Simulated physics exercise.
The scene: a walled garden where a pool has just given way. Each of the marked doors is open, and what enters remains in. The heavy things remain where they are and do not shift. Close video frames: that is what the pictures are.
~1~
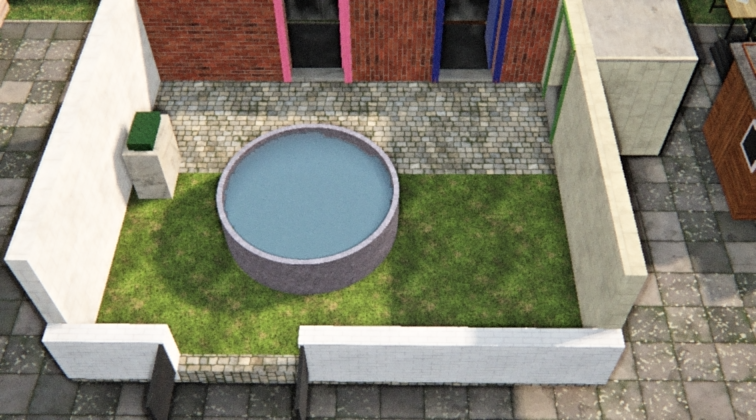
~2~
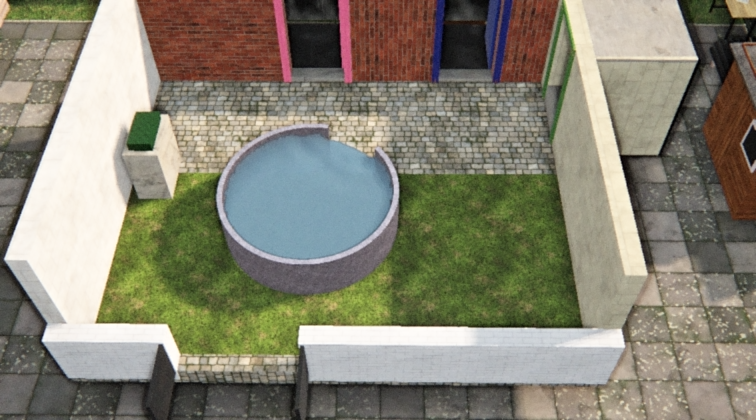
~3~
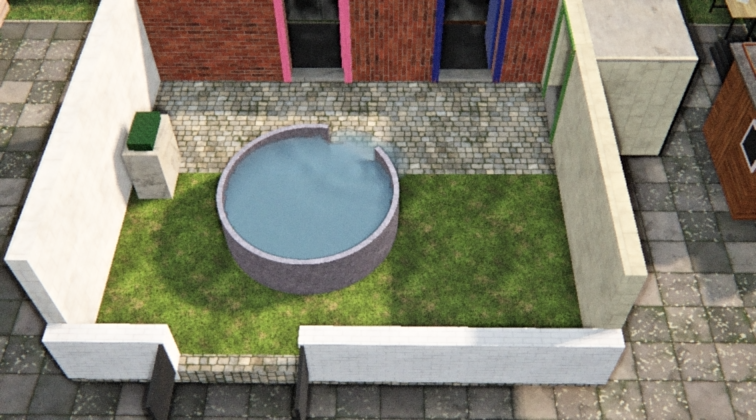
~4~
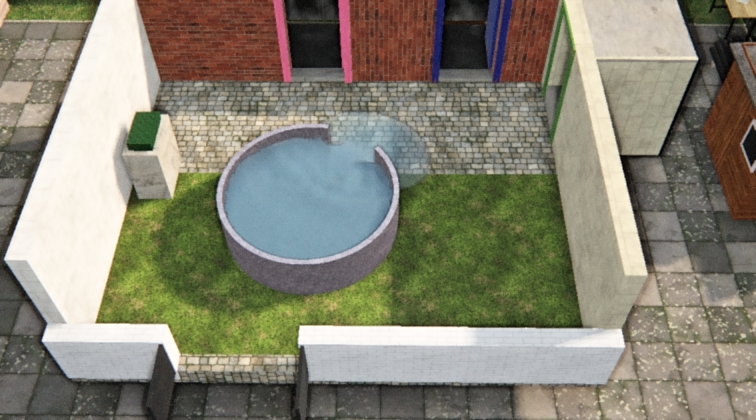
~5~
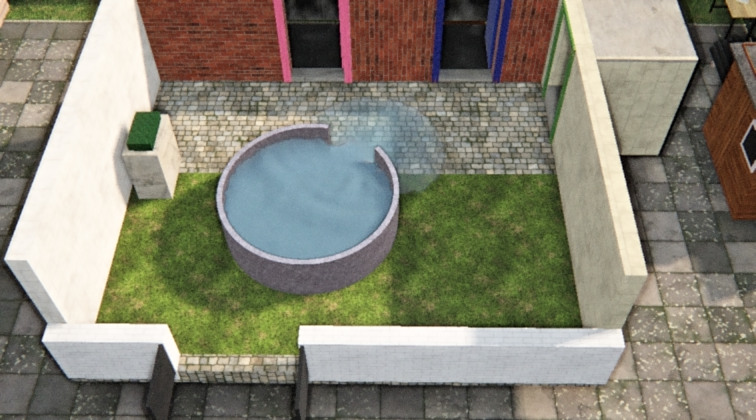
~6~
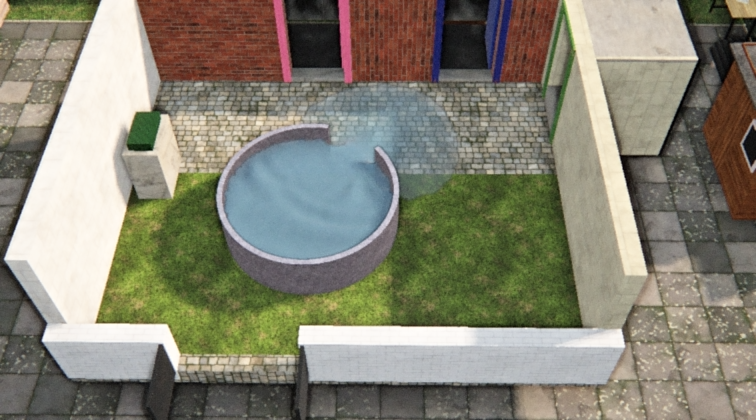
In a walled garden, a round tank opens at its far side and water spreads out across the paving.
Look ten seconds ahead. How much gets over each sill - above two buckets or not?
In the end the pink door will let through over two buckets; the blue door will let through over two buckets; the green door will let through no more than two buckets.
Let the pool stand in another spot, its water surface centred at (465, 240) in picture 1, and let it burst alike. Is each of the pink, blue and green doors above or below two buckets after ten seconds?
So here's how it goes: Pink comes up short, blue clears the threshold, and green comes up short.
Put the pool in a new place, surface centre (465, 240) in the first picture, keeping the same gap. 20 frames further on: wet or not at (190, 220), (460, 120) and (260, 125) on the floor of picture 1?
In that order: Not flooded, under water, flooded.
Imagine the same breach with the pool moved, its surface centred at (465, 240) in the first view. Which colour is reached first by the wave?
Door: The one in green.
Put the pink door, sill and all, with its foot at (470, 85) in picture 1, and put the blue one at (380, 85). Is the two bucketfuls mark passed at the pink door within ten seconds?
In this case the pink door overshoots the mark.
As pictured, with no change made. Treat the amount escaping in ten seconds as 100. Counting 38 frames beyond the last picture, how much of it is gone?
Working it through, I arrive at 75 per cent.
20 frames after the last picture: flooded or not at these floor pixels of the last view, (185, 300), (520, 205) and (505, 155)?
First spot not wet, second soaked, third soaked.
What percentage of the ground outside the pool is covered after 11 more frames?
About 30 in a hundred.
A moment on, water covers 25 % of the floor; the pink door under two buckets in, the blue door under two buckets in, the green door not reached.
Next, water covers 30 % of the floor; the pink door over two buckets in, the blue door over two buckets in, the green door wet at the sill, nothing in.
Then, water covers 50 % of the floor; the pink door over two buckets in, the blue door far over two buckets in, the green door wet at the sill, nothing in.
Later, water covers 75 % of the floor; the pink door far over two buckets in, the blue door far over two buckets in, the green door wet at the sill, nothing in.
In the end, water covers 95 % of the floor; the pink door far over two buckets in, the blue door far over two buckets in, the green door wet at the sill, nothing in.
